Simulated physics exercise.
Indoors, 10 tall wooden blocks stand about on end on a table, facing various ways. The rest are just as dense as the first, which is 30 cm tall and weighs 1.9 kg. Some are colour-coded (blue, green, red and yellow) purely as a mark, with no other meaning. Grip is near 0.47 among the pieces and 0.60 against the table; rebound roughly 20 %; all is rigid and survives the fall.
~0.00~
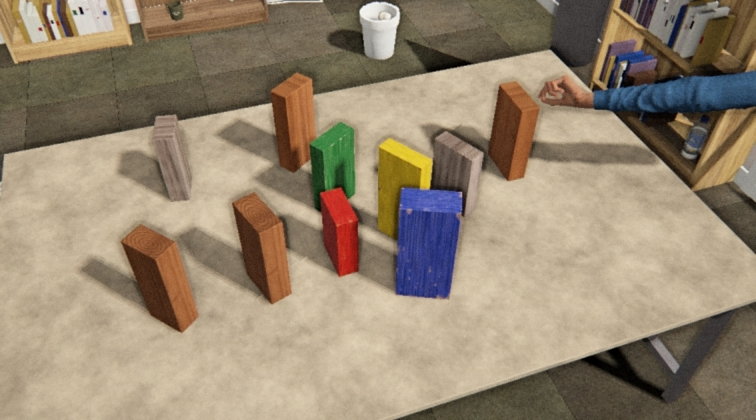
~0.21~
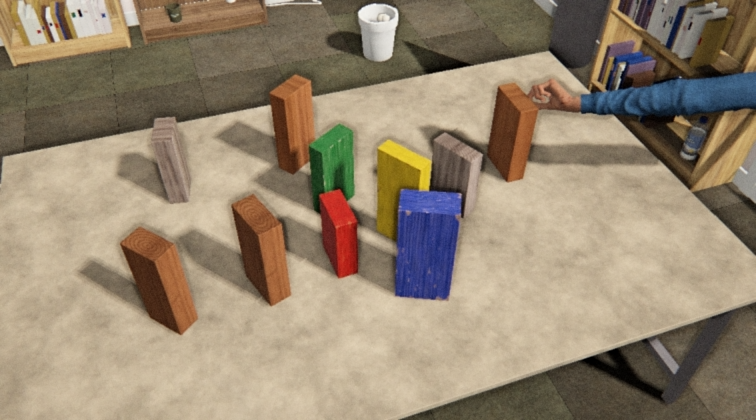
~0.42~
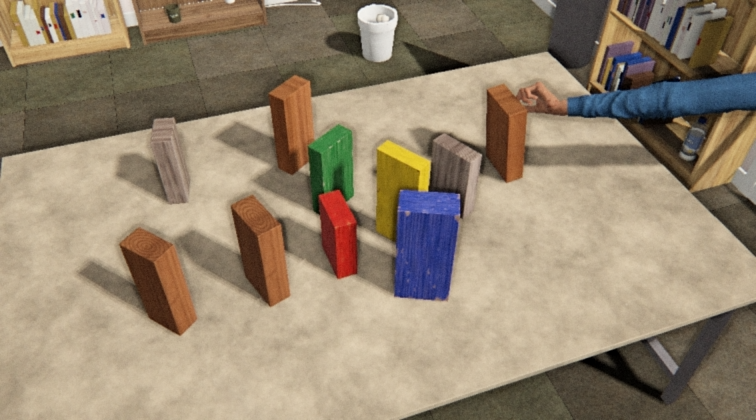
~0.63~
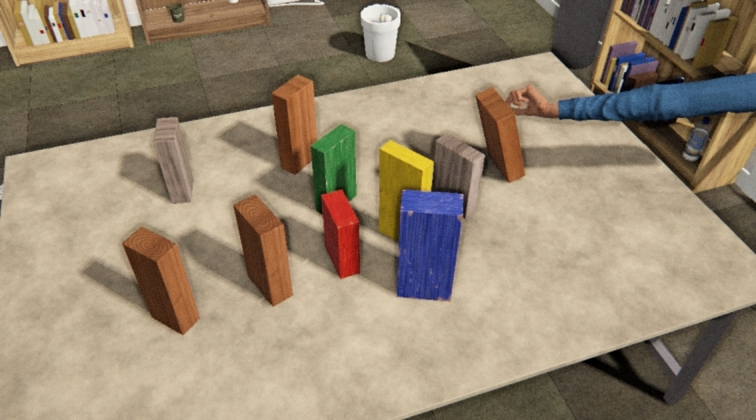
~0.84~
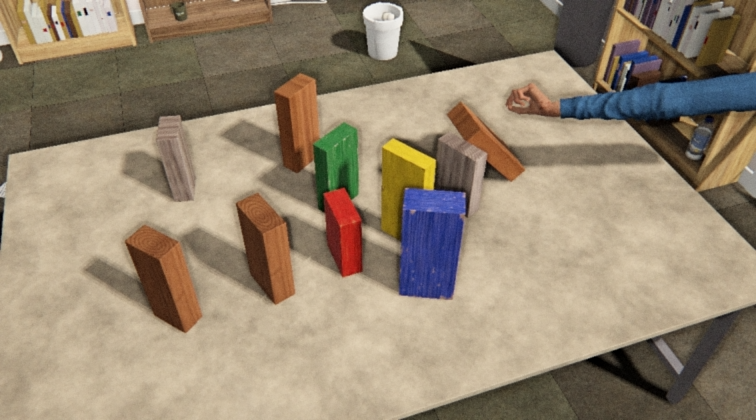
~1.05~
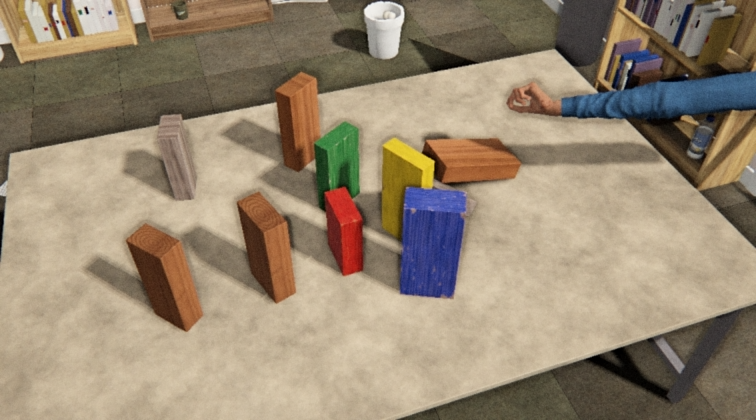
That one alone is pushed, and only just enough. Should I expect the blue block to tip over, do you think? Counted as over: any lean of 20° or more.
No.
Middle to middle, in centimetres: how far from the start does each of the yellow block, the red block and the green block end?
Here yellow ends up 20 centimetres away, red 10 centimetres and green 0 centimetres.
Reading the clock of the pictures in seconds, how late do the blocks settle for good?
Somewhere close to 3.5 s.
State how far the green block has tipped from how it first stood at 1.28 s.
About 0 degrees.
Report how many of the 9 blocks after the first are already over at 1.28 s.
The number reaches 2 by then.
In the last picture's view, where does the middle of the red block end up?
In the final picture its centre lies roughly at (309, 261).
Around 1.28 s, 2 of the 9 other blocks over; blue block unmoved; yellow block tipped 31°.
Around 1.58 s, 3 of the 9 other blocks over; blue block unmoved; yellow block tipped 72°.
Finally (3.6 s), 3 of the 9 other blocks over; blue block unmoved; red block lying flat; yellow block tipped 70°. Six left standing. Seen by the last camera, middles, blue block near (431, 246), red block near (309, 261).
